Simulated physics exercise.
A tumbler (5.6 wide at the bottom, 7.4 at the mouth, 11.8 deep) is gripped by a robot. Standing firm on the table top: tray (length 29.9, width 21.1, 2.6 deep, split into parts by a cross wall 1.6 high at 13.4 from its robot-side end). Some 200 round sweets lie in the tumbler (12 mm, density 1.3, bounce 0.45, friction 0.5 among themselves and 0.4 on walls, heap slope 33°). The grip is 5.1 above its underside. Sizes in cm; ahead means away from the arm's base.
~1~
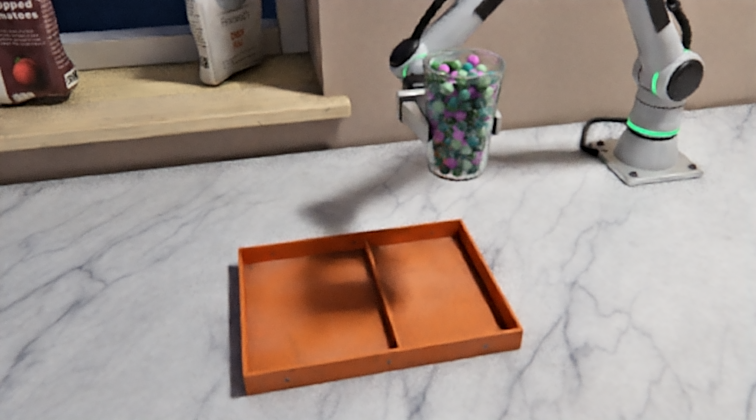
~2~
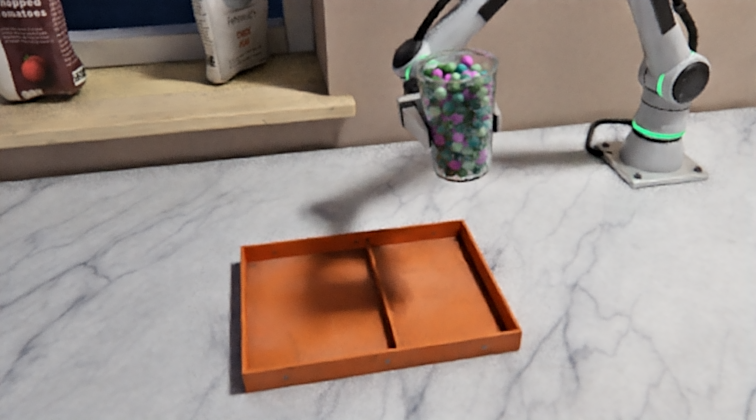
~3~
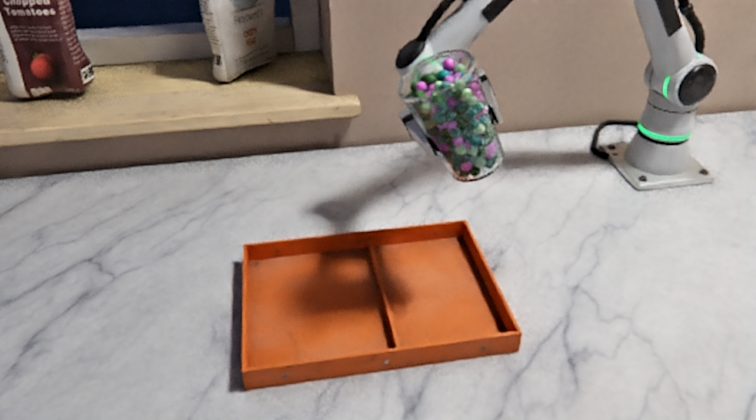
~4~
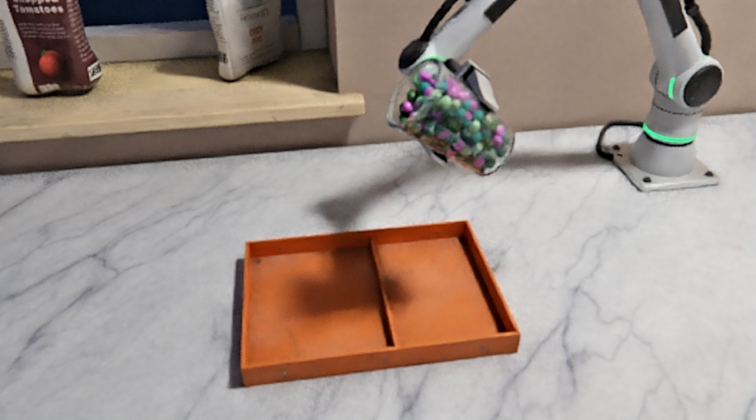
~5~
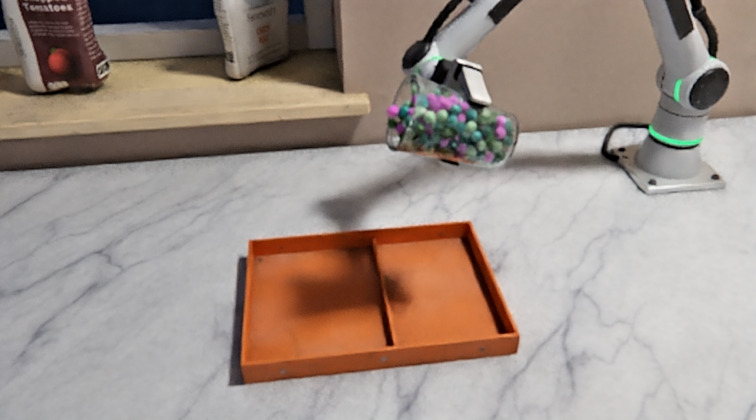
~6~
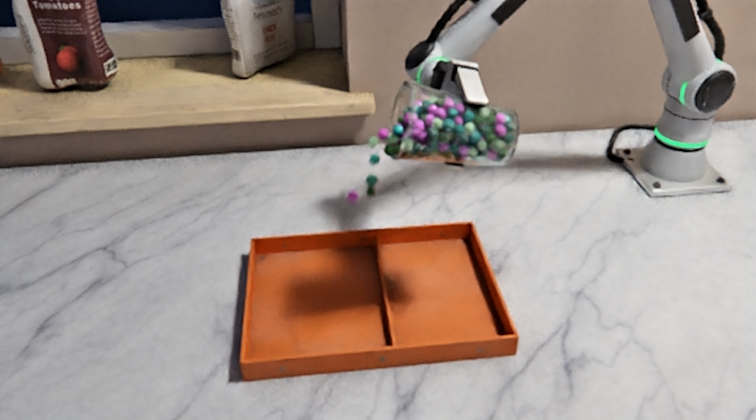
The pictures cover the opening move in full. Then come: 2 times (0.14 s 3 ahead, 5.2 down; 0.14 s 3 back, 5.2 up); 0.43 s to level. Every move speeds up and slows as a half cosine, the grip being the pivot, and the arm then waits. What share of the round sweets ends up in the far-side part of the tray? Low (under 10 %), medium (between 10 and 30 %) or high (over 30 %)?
Share in the far-side part of the tray: Medium (between 10 and 30 %).
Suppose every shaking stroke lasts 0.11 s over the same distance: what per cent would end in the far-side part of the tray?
Then about 25 per cent.
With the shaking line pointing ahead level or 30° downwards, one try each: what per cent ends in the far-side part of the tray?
About 55 and 40 per cent.
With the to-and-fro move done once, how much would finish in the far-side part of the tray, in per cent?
It would be near 15 per cent.
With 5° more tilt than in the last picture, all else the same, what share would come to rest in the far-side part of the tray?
Then about 25 per cent.
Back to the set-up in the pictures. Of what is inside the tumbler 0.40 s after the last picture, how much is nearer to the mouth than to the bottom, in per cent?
About 50 per cent.
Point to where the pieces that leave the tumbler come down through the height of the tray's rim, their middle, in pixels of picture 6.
Around (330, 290).
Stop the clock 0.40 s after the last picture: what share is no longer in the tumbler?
Some 10 per cent.
Then, 0.40 s on, tilted 76° forward, highest piece 21 above the table; 179 in the tumbler, 21 in the far-side part, 4 in flight or on a rim.
Then, 0.79 s on, tilted 33° forward, highest piece 28 above the table; 160 in the tumbler, 40 in the far-side part, 1 in the robot-side part, 3 in flight or on a rim.
Then, 1.19 s on, level, highest piece 29 above the table; 160 in the tumbler, 42 in the far-side part, 1 in the robot-side part, 1 on the table or floor.
Then, 2.24 s on, level, highest piece 29 above the table; 160 in the tumbler, 42 in the far-side part, 1 in the robot-side part, 1 on the table or floor.
In the end, 160 in the tumbler, 42 in the far-side part, 1 in the robot-side part, 1 on the table or floor. That is 21 % in the far-side part of the tray.
